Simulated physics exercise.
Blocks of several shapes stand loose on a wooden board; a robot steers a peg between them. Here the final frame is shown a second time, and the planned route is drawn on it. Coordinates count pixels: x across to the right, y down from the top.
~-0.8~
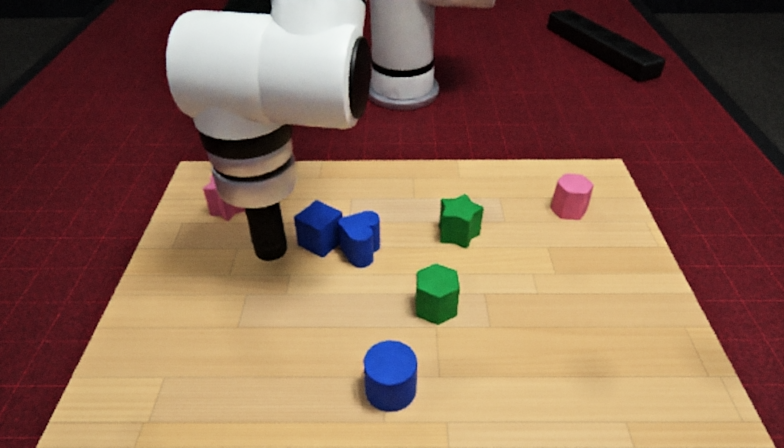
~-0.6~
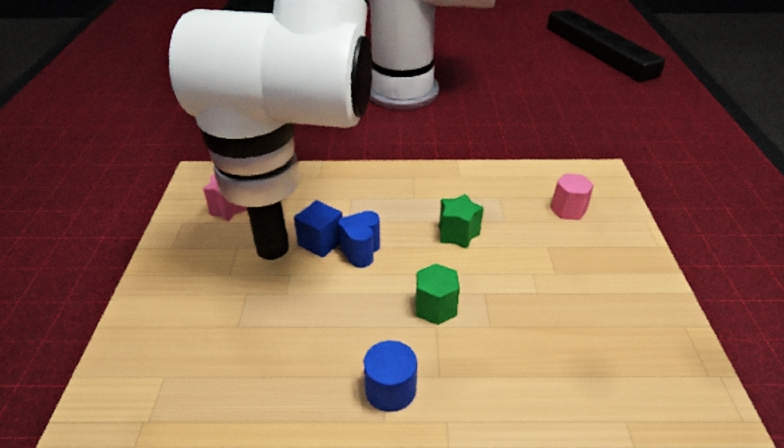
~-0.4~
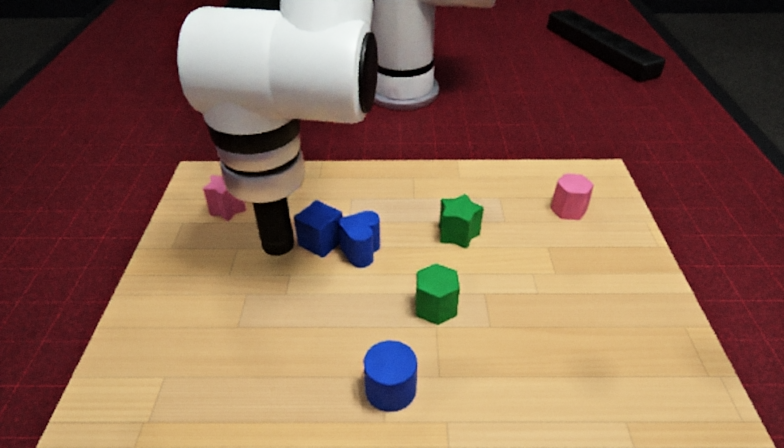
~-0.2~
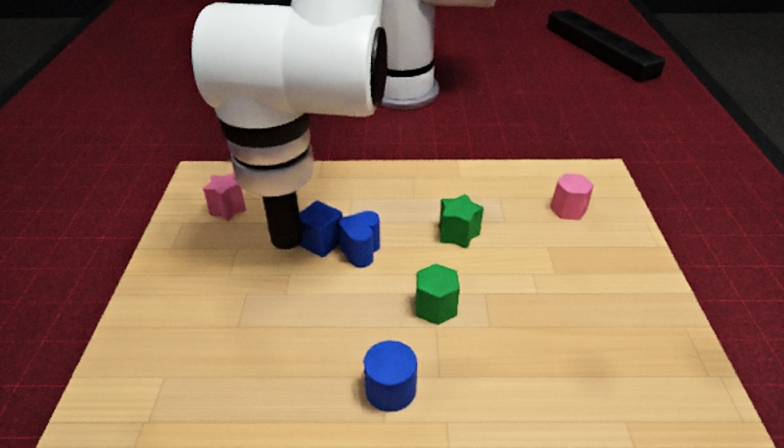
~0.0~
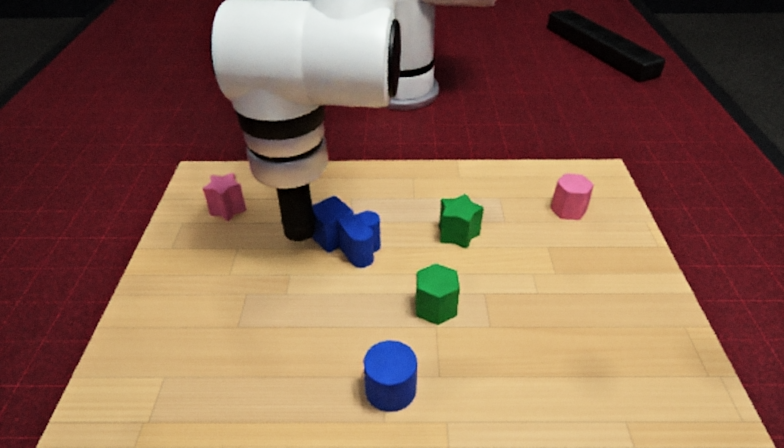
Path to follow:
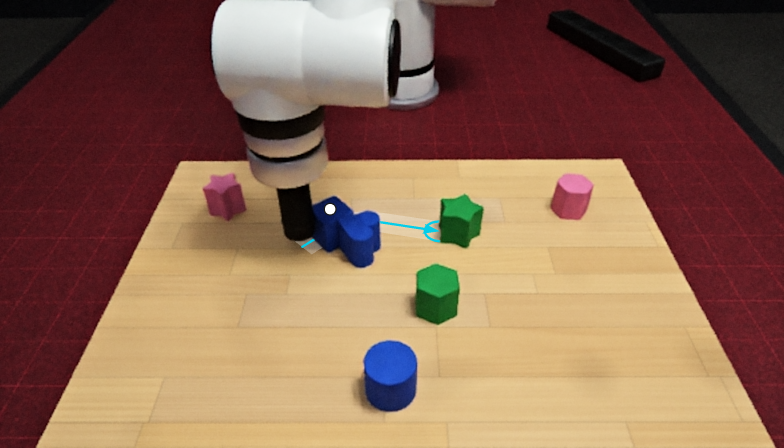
The clip shows a robot arm with a black peg above a wooden board of blue, green and pink blocks; the peg moves a short way right and nudges the blue square block slightly beside the blue heart-shaped block.
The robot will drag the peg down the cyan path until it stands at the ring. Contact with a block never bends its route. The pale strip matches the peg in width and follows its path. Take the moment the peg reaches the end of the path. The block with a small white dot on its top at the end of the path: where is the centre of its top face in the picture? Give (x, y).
I'd place it at (456, 187), taking the centre of its top.
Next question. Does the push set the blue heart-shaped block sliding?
In short: No.
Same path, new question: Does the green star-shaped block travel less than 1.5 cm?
Going by the path, no.
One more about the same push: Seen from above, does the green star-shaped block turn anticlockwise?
Short answer: No.
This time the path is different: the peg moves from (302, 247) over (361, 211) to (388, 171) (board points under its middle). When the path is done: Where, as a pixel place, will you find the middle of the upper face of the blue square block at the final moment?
Around (390, 191).
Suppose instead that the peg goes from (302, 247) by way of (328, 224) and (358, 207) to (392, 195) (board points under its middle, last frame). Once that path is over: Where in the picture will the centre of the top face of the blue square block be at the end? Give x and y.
(379, 193)
The line goes from (302, 247) via (343, 224) and (391, 224), ending at (440, 231); the dot is on the blue square block.
What follows on the original path. One third of the way, peg (342, 210); blue square block (374, 196), turned 45° clockwise.
Two thirds of the way, peg (391, 209); blue square block (422, 192), turned 25° clockwise.
At the end, peg (440, 217); blue square block (456, 187), turned 15° anticlockwise; blue heart-shaped block unmoved; green star-shaped block (480, 206), turned 50° clockwise.
